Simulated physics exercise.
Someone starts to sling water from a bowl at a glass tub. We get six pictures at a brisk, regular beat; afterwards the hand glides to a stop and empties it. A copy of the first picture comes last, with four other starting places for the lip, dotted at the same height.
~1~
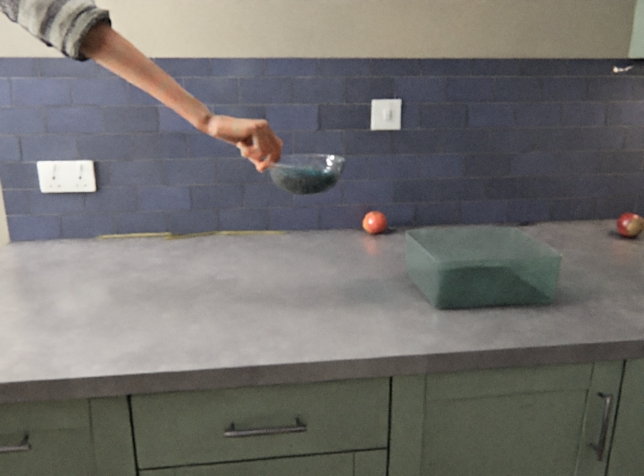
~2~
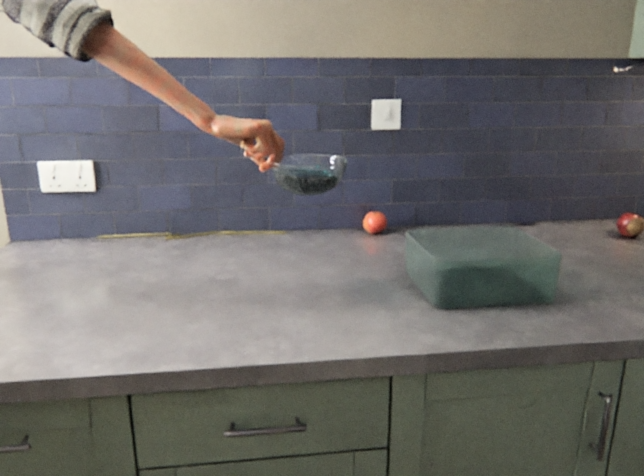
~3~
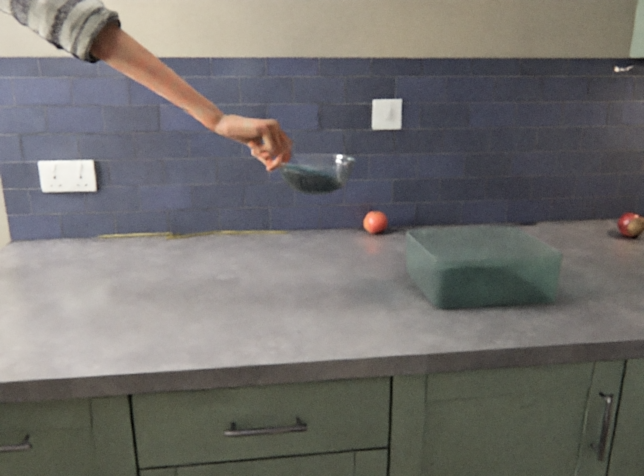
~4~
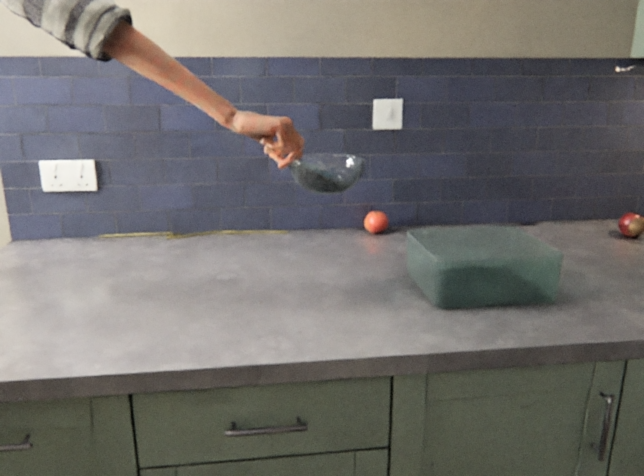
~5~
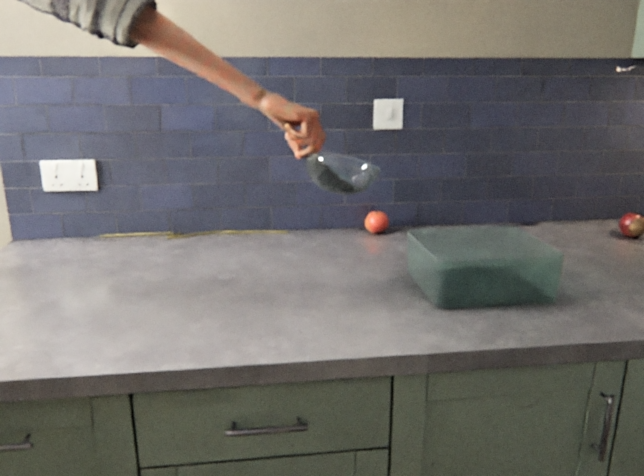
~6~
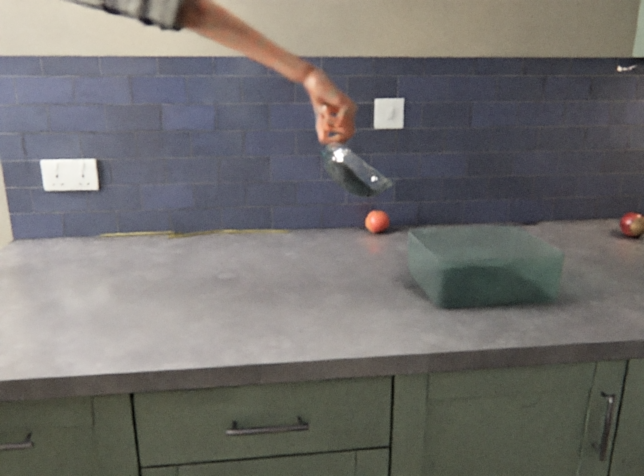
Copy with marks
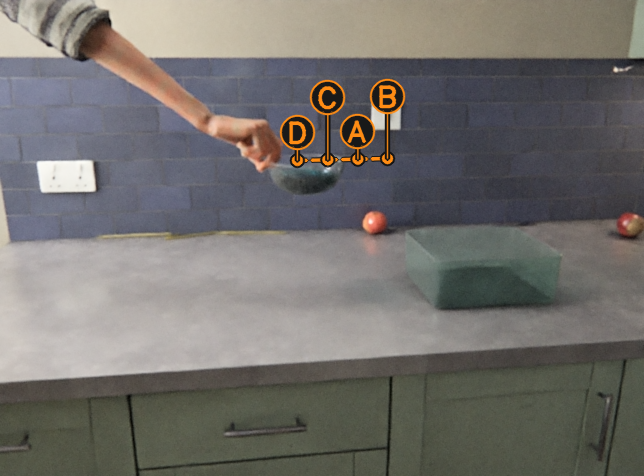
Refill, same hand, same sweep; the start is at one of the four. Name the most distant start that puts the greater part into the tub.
Spot C just does it.
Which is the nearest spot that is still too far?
Spot D.
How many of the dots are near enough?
Three of the four.
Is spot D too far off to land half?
Yes, it does.
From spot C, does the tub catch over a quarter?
Yes.
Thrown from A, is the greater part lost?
No, that is safe.
On the marked copy, A at (357, 159); B at (387, 158); C at (327, 159); D at (297, 160).
If A is chosen, about 71 % lands in the tub, 5 % falls short and 23 % goes beside or beyond.
If B is chosen, about 83 % lands in the tub, 11 % falls short and 7 % goes beside or beyond.
If C is chosen, about 72 % lands in the tub, 11 % falls short and 17 % goes beside or beyond.
If D is chosen, about 15 % lands in the tub, 81 % falls short and 4 % goes beside or beyond.
